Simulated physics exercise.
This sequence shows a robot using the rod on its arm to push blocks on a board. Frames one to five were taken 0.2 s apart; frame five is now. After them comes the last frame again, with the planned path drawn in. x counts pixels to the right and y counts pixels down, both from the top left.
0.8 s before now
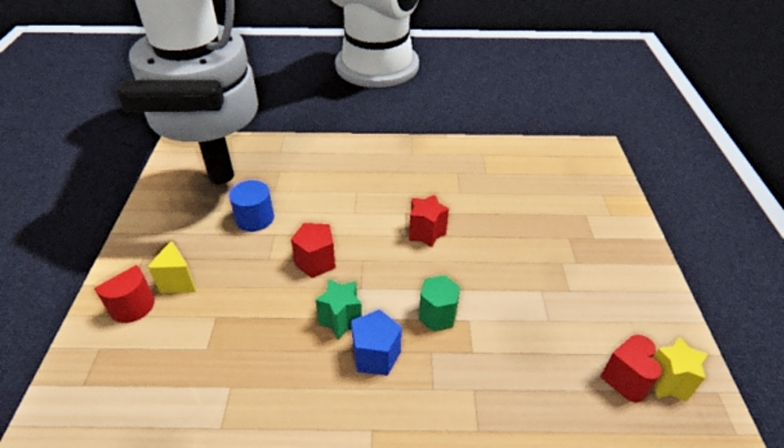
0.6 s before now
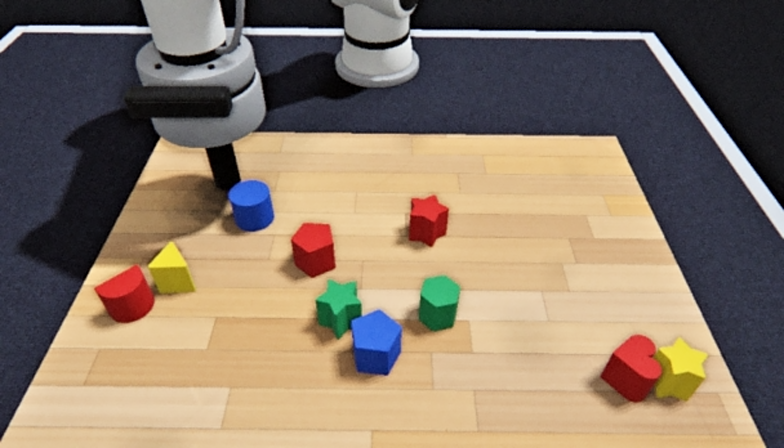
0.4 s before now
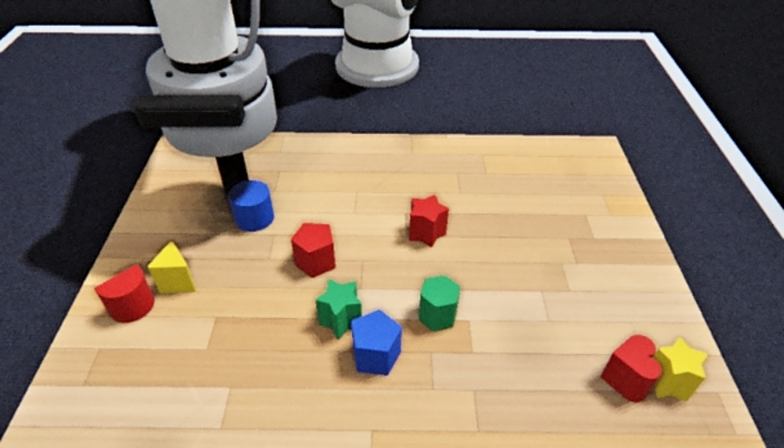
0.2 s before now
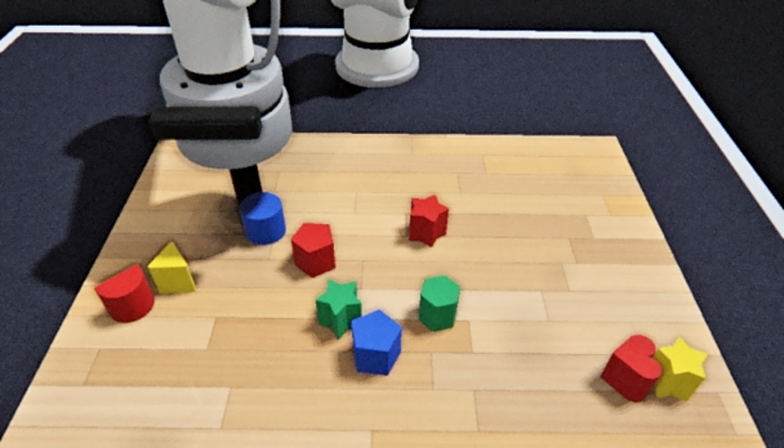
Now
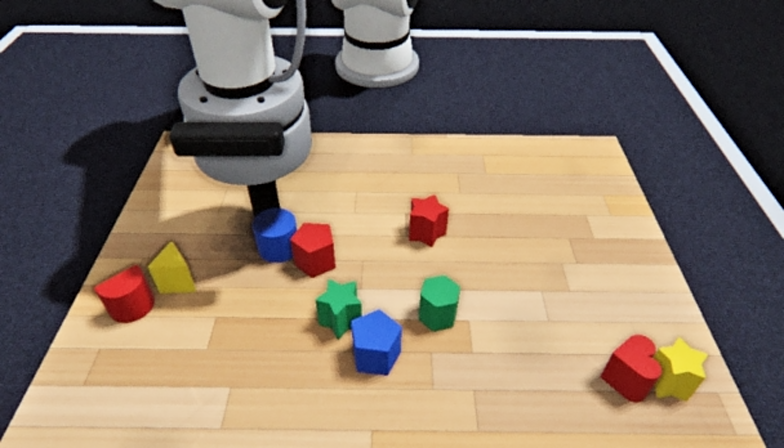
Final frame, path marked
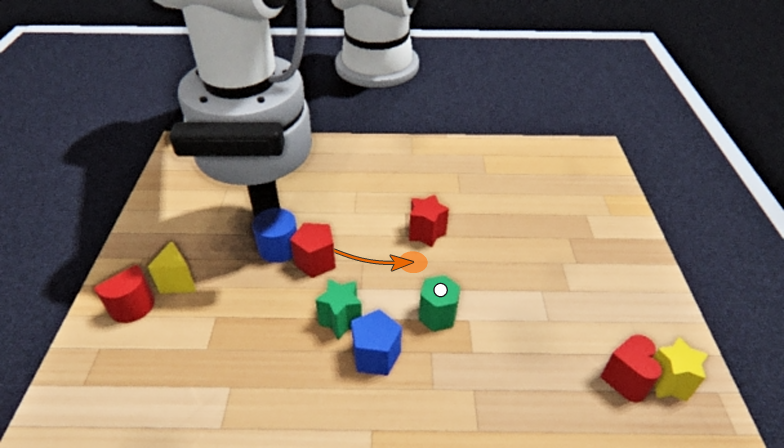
A white and grey robot arm with a black rod works at the upper left of a light wooden board on a dark floor, seen from a fixed, raised view. Red, blue, green and yellow blocks lie scattered across it, with a red heart and yellow star at lower right. The rod edges right and down to the blue disc, then pushes it a short way towards the red pentagon.
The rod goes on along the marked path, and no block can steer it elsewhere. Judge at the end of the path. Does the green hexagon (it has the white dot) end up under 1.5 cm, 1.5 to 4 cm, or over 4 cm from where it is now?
Below 1.5 cm.
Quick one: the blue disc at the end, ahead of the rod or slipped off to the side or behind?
It is no longer ahead.
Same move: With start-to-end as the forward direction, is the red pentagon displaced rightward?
Yes, I think so.
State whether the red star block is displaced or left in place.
The red star block will stay where it stands.
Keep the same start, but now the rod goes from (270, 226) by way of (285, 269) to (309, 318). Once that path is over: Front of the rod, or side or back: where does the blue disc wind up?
Most likely the blue disc stays ahead.
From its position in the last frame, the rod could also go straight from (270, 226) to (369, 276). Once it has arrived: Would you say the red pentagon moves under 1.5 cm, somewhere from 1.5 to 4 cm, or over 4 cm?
By the end of the path, it will have gone past 4 cm.
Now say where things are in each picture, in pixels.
The first picture shows lower end of the rod (222, 177), tops of blocks, blue disc (249, 192), red pentagon (313, 236), red star block (428, 207), green hexagon (441, 290).
The second picture shows rod (228, 182), blocks as before.
The third picture shows rod (238, 190), blocks as before.
The fourth picture shows rod (251, 201), blue disc (261, 205).
The fifth picture shows rod (268, 215), blue disc (274, 222), red pentagon (313, 236), red star block (428, 207), green hexagon (441, 290).
The drawn path runs from (270, 226) by way of (313, 242) and (360, 259) to (413, 262); the dot is on the green hexagon.
On the path given first. One third of the way, rod (312, 232); blue disc (281, 236); red pentagon (321, 241), turned 20° anticlockwise.
Two thirds of the way, rod (360, 249); blue disc (281, 236); red pentagon (329, 252), turned 15° clockwise.
At the end, rod (414, 251); blue disc (281, 236); red pentagon (329, 252), turned 15° clockwise; red star block not moved; green hexagon not moved.
